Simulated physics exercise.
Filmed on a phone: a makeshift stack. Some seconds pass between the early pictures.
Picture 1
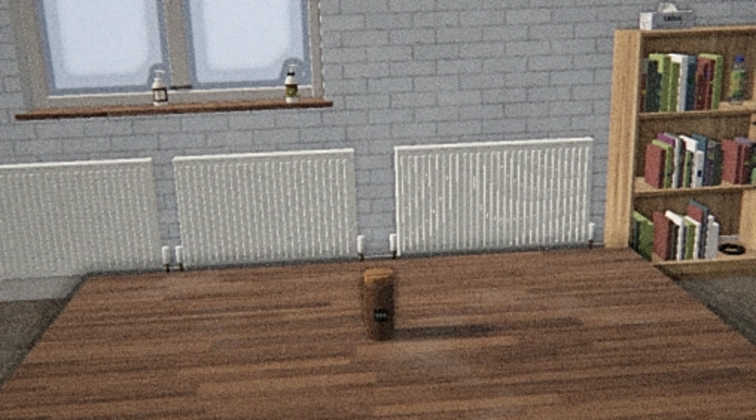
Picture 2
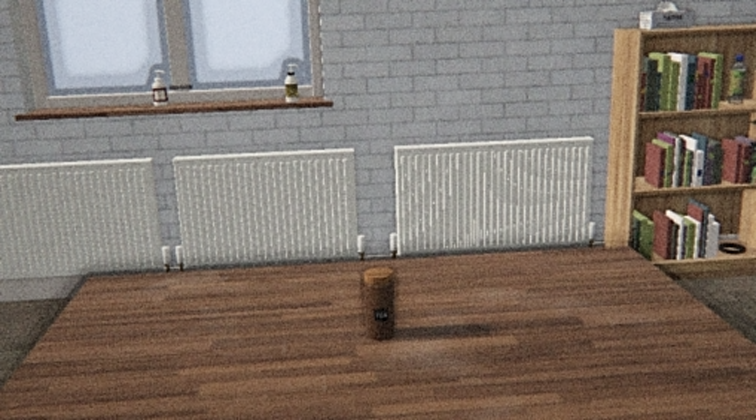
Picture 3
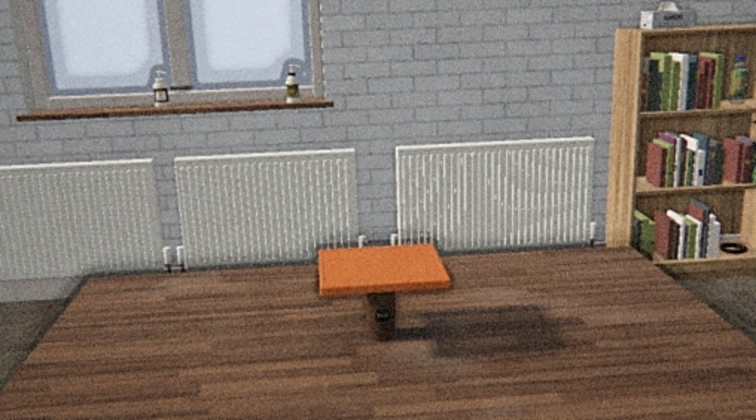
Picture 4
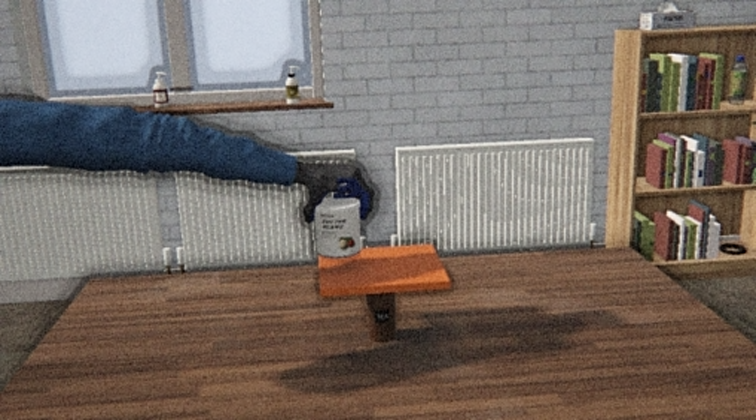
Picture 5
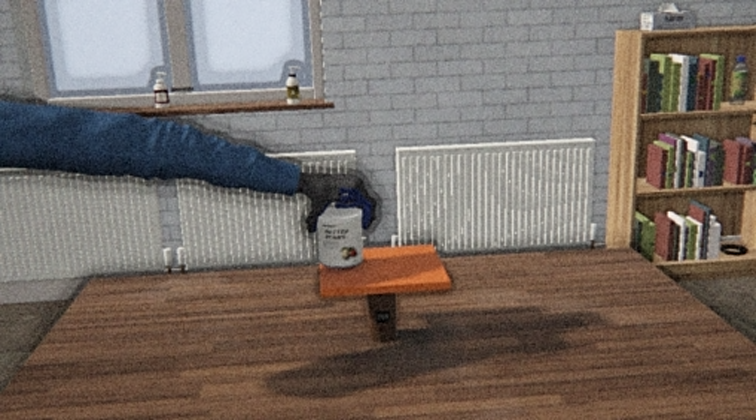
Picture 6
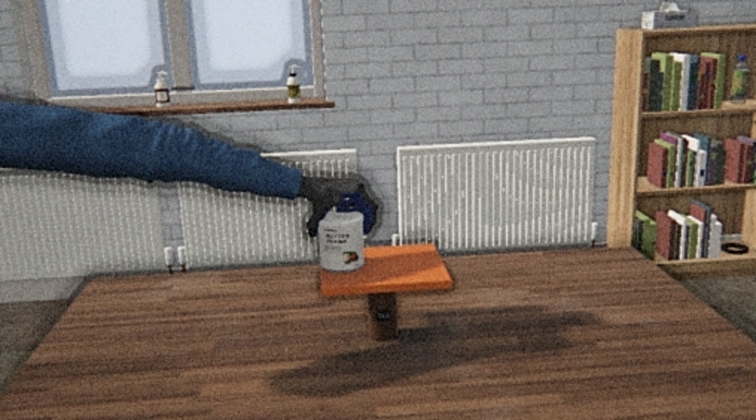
An orange lid appeared on top of the small dark container on the wooden table, and then a blue-sleeved arm reached in from the left and lowered a white tin onto the lid's left side.
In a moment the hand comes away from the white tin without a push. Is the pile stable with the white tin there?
It gives way.
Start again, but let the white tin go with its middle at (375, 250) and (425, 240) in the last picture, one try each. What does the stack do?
First try: It loses its balance; second try: It loses its balance.
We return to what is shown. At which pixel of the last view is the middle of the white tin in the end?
Near (281, 319).
Then, 0.30 s after the last picture, white tin now fallen; orange lid tipped 45° from how it was.
Then, 0.40 s after the last picture, orange lid on its side.
Then, 0.60 s after the last picture, orange lid now fallen.
At rest, fallen, orange lid and white tin; brown jar in place. Seen from the same camera at the end, white tin near (281, 319). The stack loses its balance.
